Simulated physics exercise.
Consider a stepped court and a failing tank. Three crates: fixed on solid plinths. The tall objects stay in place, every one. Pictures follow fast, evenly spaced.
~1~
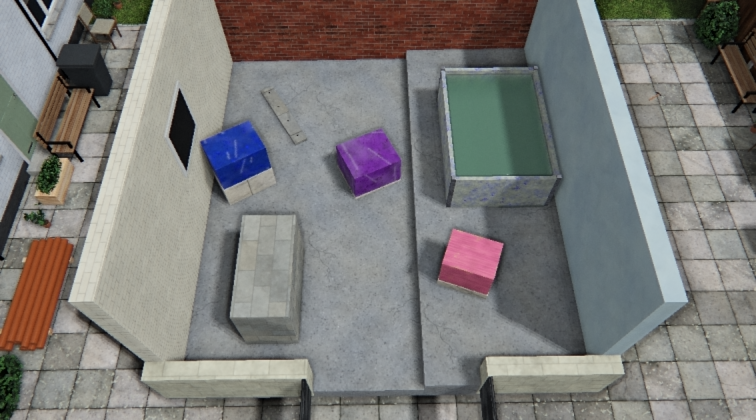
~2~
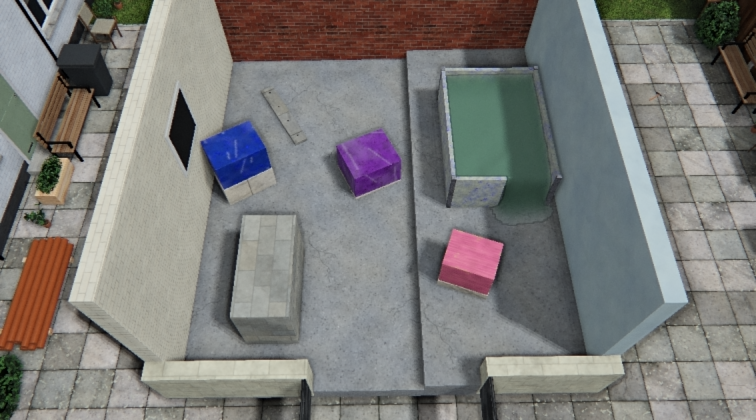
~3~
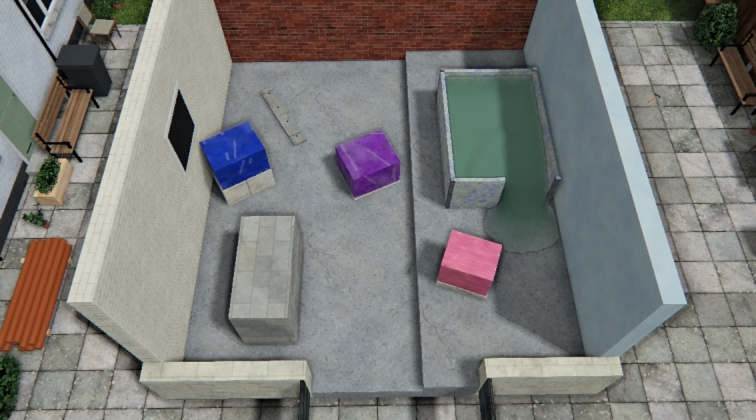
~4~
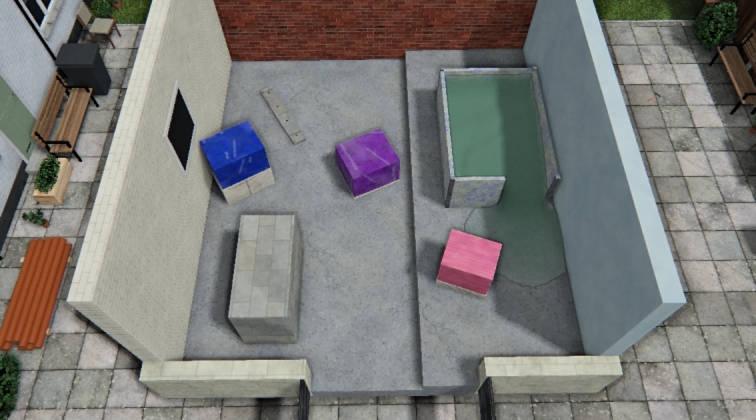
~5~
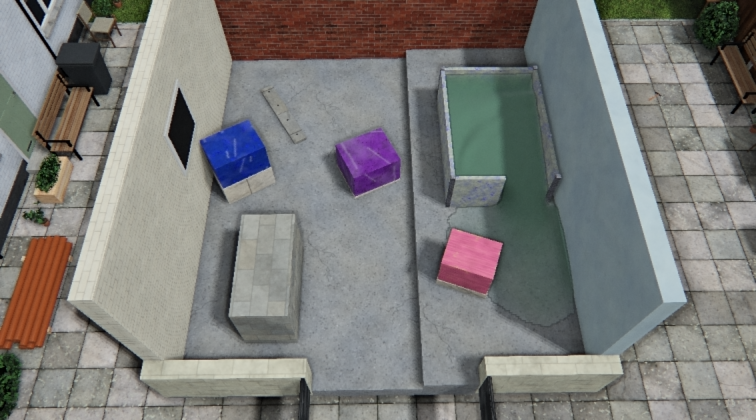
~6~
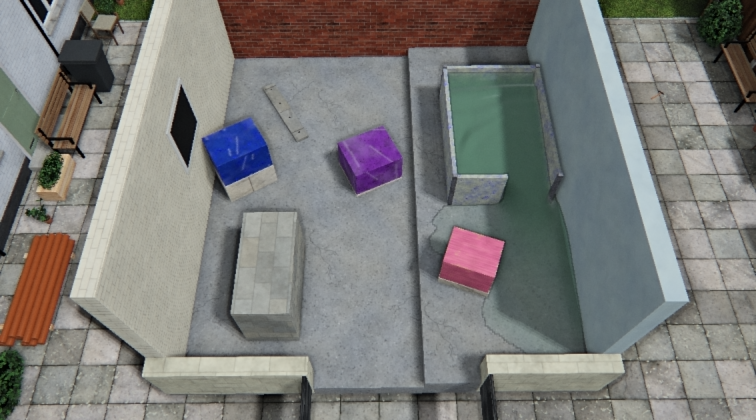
Green water poured out through a gap that opened in the front of the tank on the right, then spread across the raised step, past the pink crate and toward the viewer.
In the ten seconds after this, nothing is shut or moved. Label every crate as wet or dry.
Purple crate: Wet; pink crate: Wet; blue crate: Dry.
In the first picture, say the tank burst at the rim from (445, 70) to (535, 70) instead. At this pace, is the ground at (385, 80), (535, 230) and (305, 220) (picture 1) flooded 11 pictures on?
Point one: Reached. Point two: Not reached. Point three: Not reached.
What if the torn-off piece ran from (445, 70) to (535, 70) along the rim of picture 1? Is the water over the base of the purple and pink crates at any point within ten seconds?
Result: Purple crate reached, pink crate not reached.
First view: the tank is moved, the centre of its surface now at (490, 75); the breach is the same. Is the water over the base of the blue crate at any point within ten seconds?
Result: Blue is untouched.
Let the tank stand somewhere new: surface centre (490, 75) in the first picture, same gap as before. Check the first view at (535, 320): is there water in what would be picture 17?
Submerged.
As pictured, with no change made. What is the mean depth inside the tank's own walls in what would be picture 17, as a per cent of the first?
Near 60 in a hundred.
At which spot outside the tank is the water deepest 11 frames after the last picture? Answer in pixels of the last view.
I'd point to about (559, 364).
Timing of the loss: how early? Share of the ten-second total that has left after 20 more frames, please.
It works out at roughly 25 per cent.
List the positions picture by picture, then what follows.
In the first frame, the tank at (496, 123) is whole and still.
In the second frame, the front is at (547, 214), out from the gap at (523, 195).
In the third frame, the front is at (521, 250), out from the gap at (522, 197).
In the fourth frame, the front is at (538, 281), out from the gap at (521, 197).
In the fifth frame, water pours out at (522, 196) and has run to (550, 319).
In the sixth frame, water pours out at (524, 194) and has run to a hidden place.
A moment on, water covers 15 % of the floor; the purple crate not reached, the pink crate water round its plinth, the blue crate not reached.
Next, water covers 30 % of the floor; the purple crate water round its plinth, the pink crate water round its plinth, the blue crate not reached.
Then, water covers 45 % of the floor; the purple crate water round its plinth, the pink crate water round its plinth, the blue crate not reached.
Later, water covers 70 % of the floor; the purple crate water round its plinth, the pink crate water round its plinth, the blue crate water round its plinth.
In the end, water covers 85 % of the floor; the purple crate was topped, the pink crate was topped, the blue crate stayed above the water.
